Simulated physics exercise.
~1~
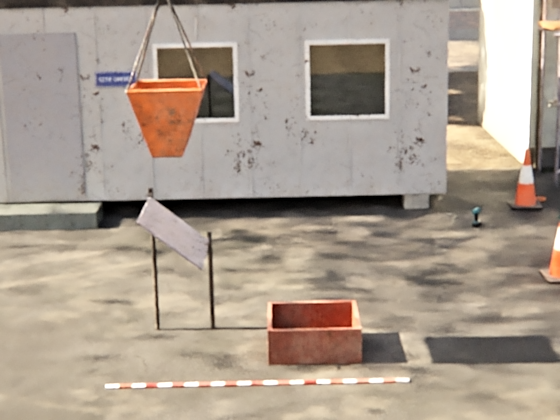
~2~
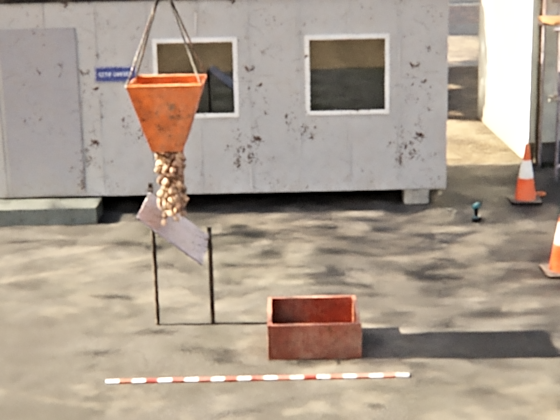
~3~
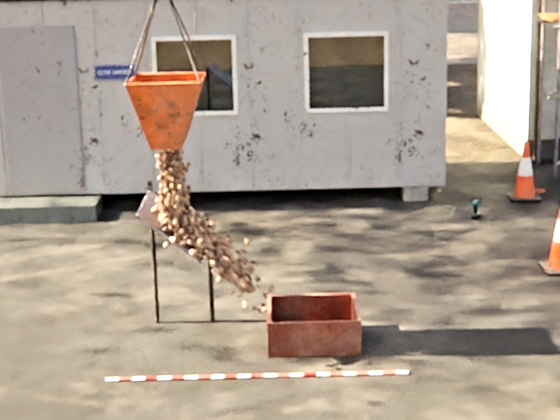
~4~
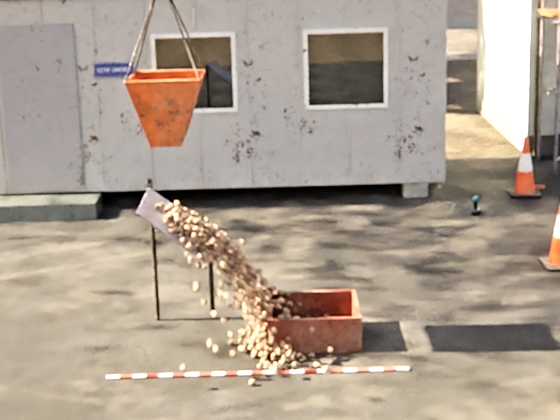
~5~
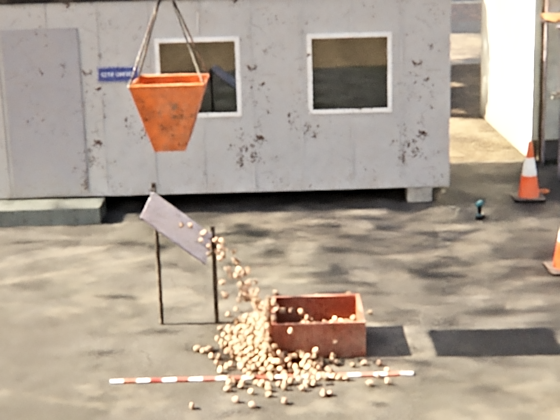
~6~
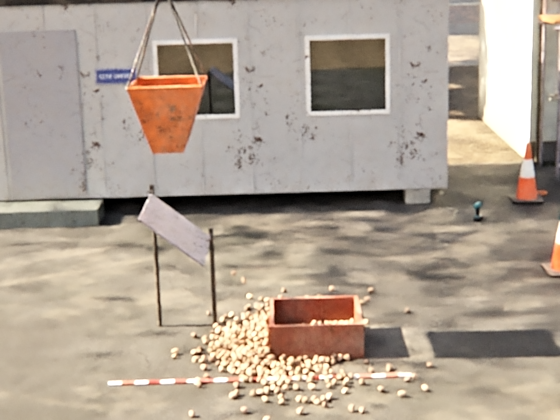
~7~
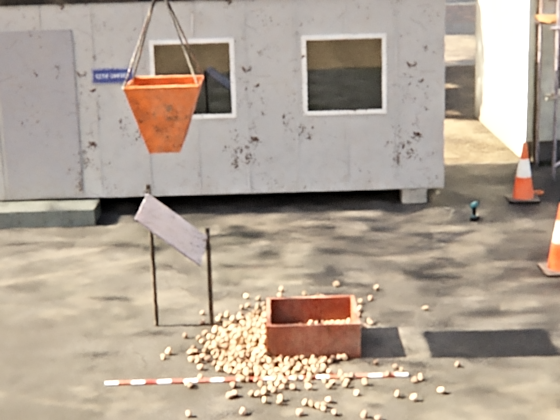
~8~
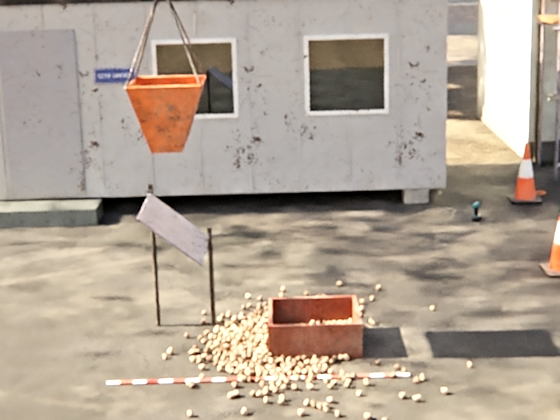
An orange hopper hanging still let a stream of pale stones drop onto a tilted steel plate, which sent them sliding down to the right toward a red bin; a few landed inside, but most ended up scattered on the ground around it, mainly to its left.
